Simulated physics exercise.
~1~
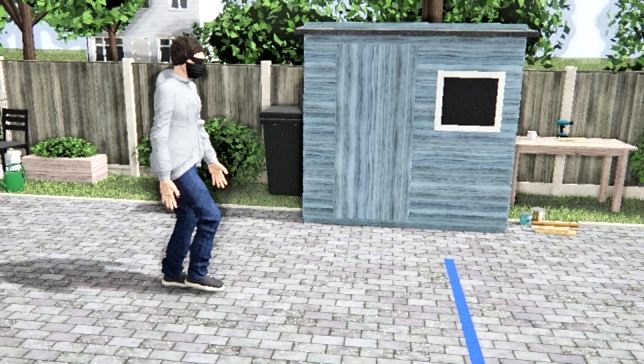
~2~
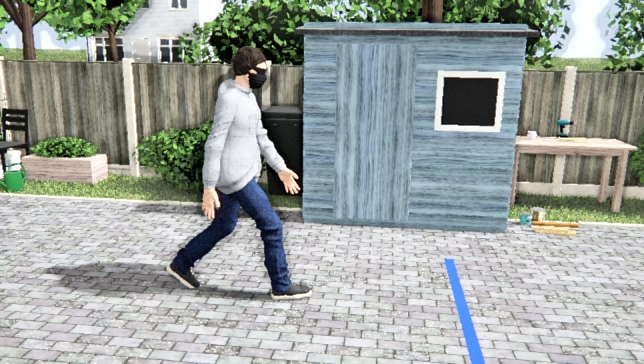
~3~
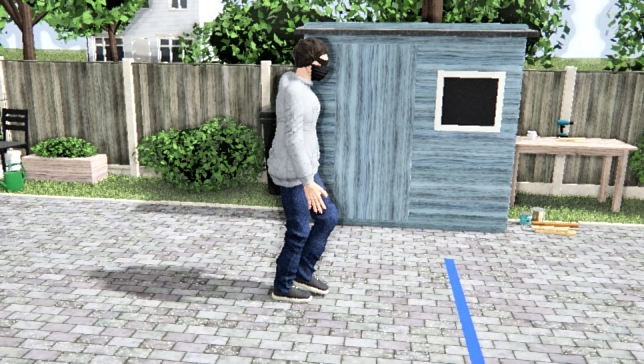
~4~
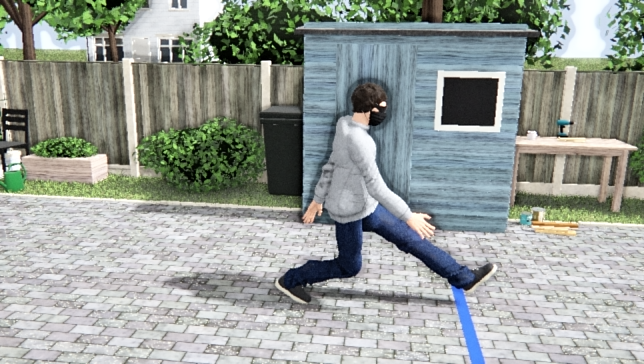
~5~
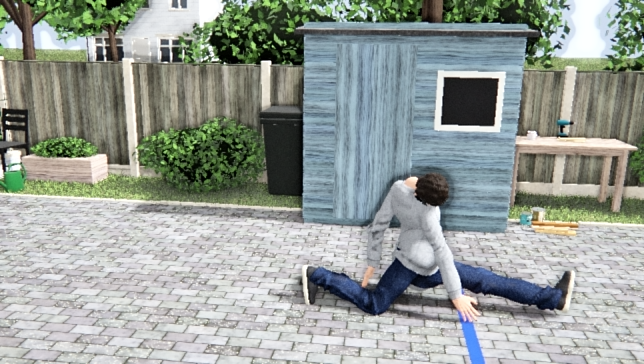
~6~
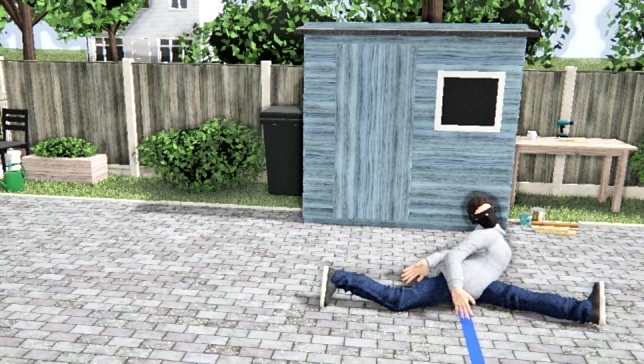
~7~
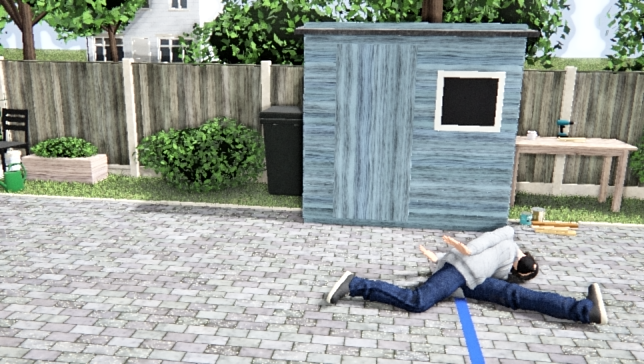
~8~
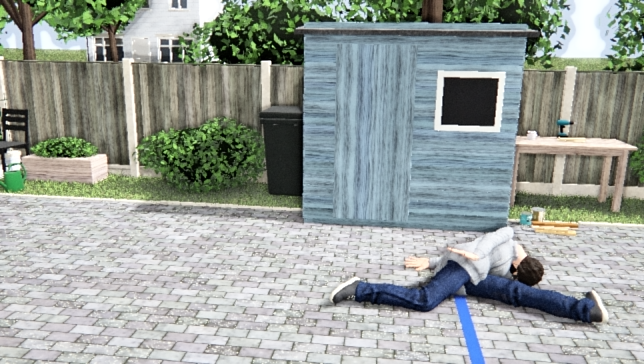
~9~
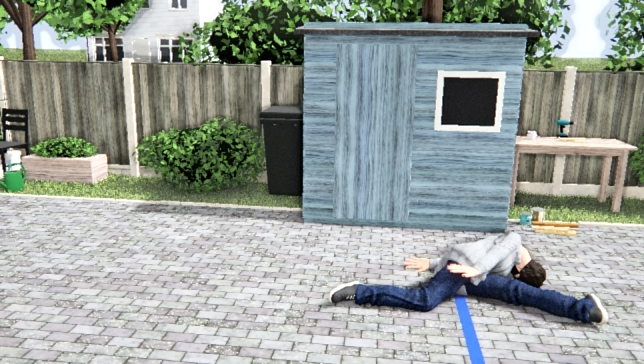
A masked person walks right, drops into a split and slumps over beyond the blue strip.
